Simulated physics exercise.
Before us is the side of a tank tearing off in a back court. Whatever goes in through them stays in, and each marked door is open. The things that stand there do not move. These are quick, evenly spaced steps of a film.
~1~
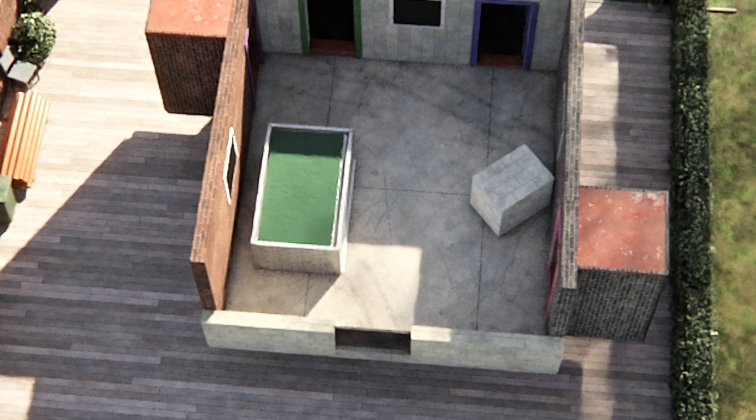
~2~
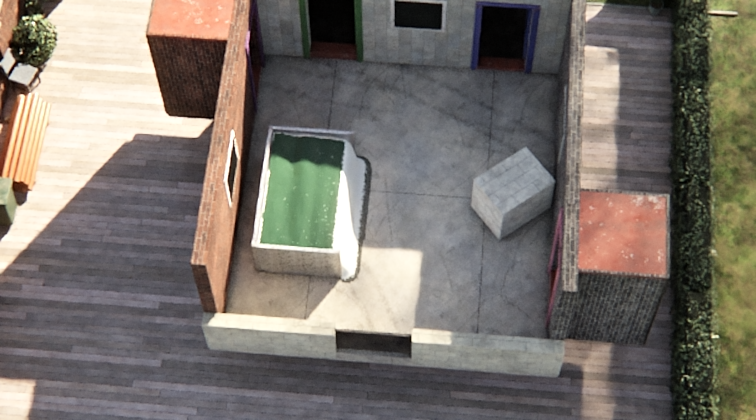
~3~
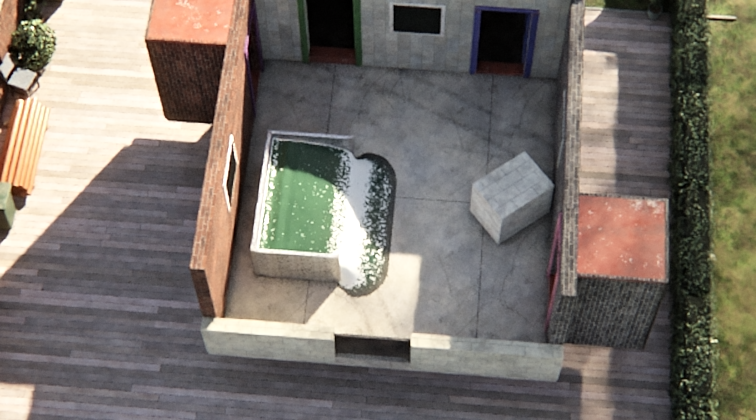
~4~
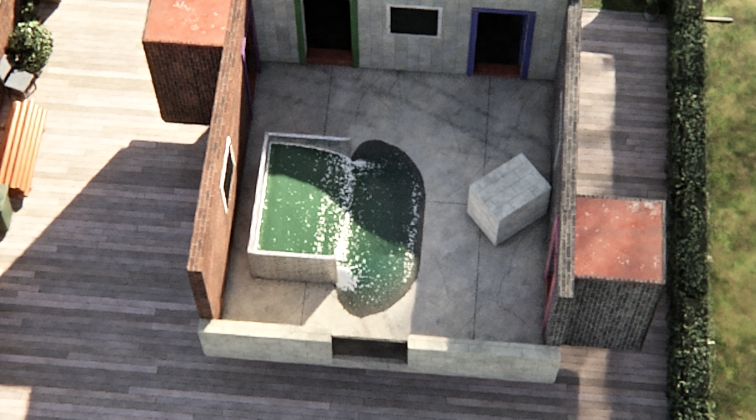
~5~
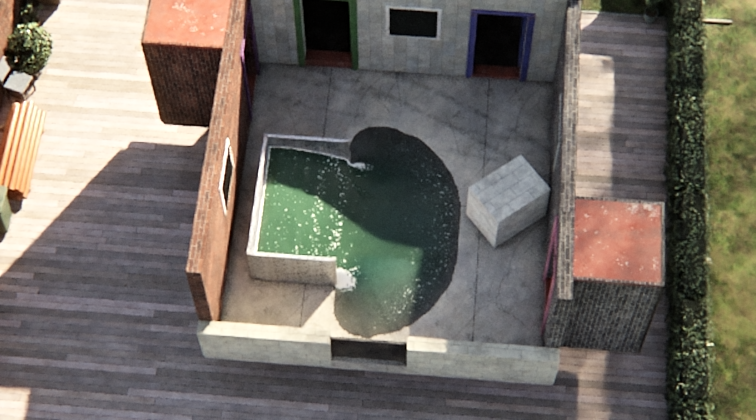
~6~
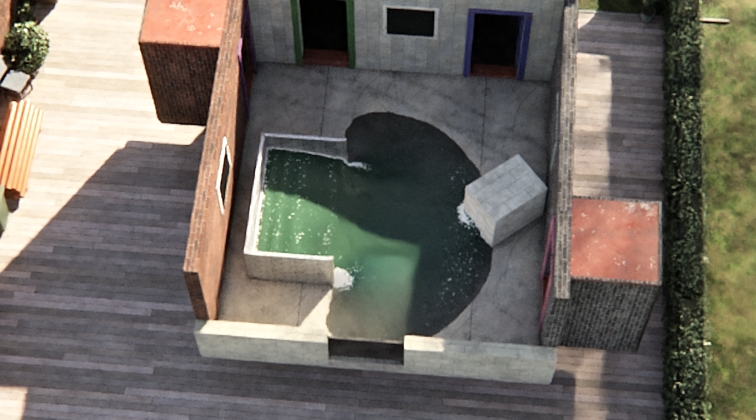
In a walled back court, the right side of a tank gave way and green water poured out, foaming and spreading across the concrete floor until it splashed against a pale block on the right.
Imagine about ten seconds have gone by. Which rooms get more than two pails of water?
At the end, the pink door sees more than two buckets come in, the blue door sees more than two buckets come in, the green door sees no more than two buckets come in, the purple door sees more than two buckets come in.
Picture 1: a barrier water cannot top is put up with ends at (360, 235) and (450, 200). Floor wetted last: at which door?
Answer: The purple door.
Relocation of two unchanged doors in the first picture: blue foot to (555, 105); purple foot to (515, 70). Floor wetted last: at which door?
The door marked green.
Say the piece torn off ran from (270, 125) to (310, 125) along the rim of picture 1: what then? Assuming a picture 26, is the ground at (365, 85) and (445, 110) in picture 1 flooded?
One after the other: Wet, flooded.
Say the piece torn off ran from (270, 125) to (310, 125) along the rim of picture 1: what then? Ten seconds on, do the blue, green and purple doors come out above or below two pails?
Going door by door: The blue door one gets too much, the green door one gets too much, and the purple door one gets too much.
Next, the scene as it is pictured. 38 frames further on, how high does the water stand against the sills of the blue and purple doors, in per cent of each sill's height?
Estimate, in order: 130 and 170 percent.
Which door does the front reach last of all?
It's the purple door.
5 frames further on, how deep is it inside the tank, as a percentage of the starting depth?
Around 32 in a hundred, give or take.
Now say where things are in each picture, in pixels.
The first frame shows still water in the tank at (303, 187).
In the second frame, water pours out at (345, 207) and has run to (344, 280).
In the third frame, water pours out at (344, 214) and has run to (362, 292).
In the fourth frame, water pours out at (341, 217) and has run to (386, 305).
In the fifth frame, the front is at (419, 312), out from the gap at (340, 219).
In the sixth frame, the front is at (484, 273), out from the gap at (337, 219).
A moment on, water covers 60 % of the floor; the pink door under two buckets in, the blue door not reached, the green door not reached, the purple door not reached.
Next, water covers 65 % of the floor; the pink door far over two buckets in, the blue door wet at the sill, nothing in, the green door not reached, the purple door not reached.
Then, water covers 70 % of the floor; the pink door far over two buckets in, the blue door over two buckets in, the green door not reached, the purple door not reached.
Later, water covers 100 % of the floor; the pink door far over two buckets in, the blue door far over two buckets in, the green door wet at the sill, nothing in, the purple door under two buckets in.
In the end, water covers 95 % of the floor; the pink door far over two buckets in, the blue door far over two buckets in, the green door wet at the sill, nothing in, the purple door far over two buckets in.
